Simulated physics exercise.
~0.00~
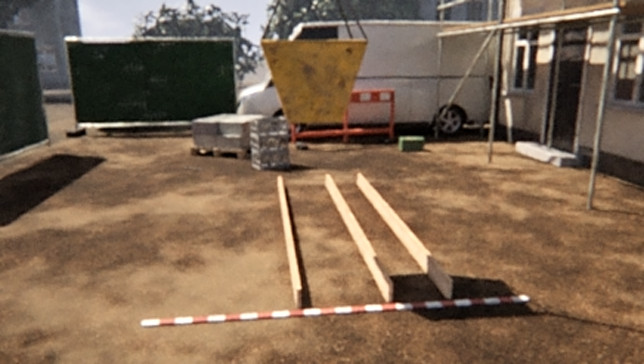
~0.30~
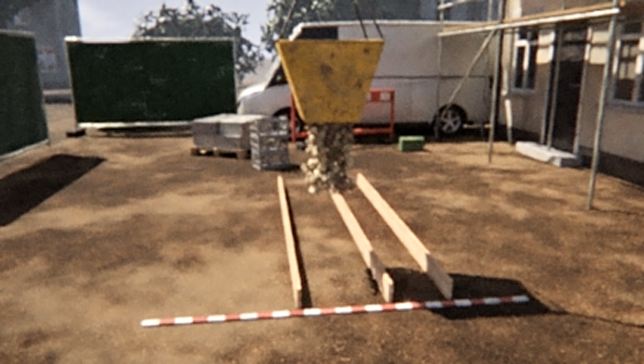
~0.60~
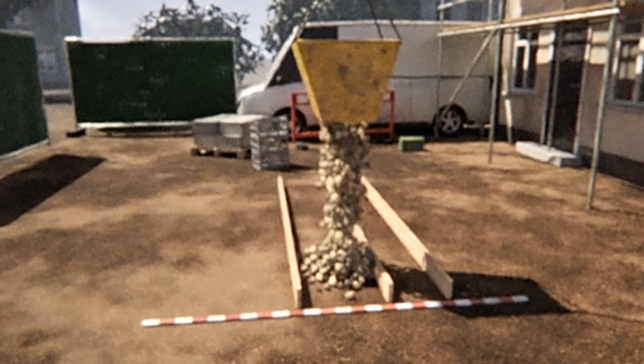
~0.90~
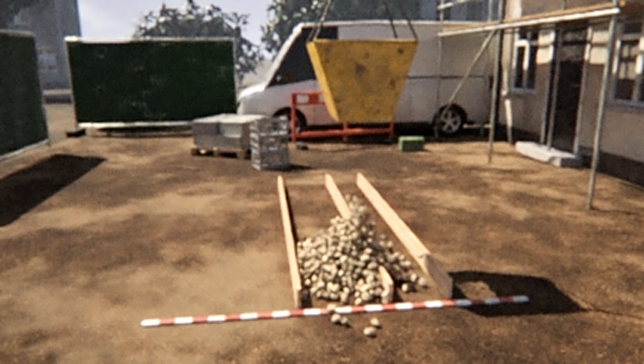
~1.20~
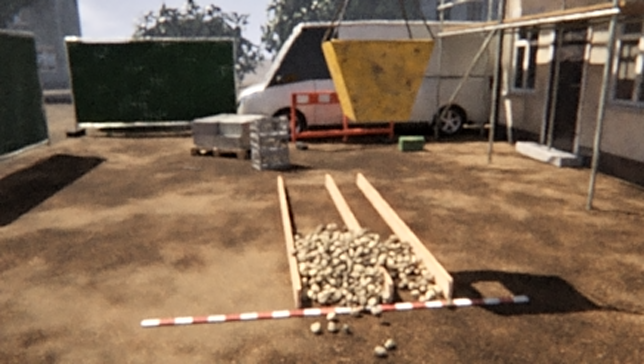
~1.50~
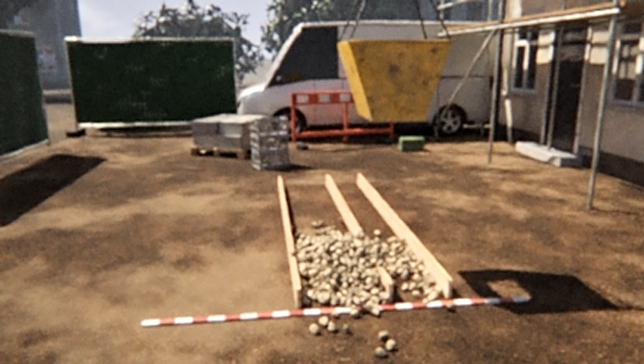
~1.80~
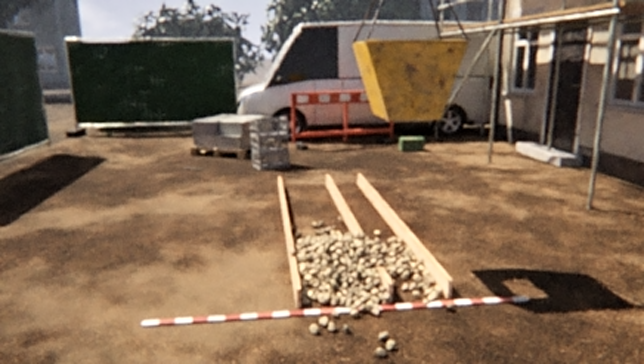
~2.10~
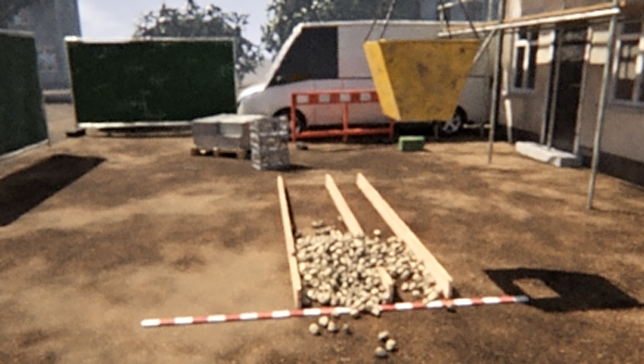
A yellow skip moves right, dropping stones between three boards, mostly into the left bay.
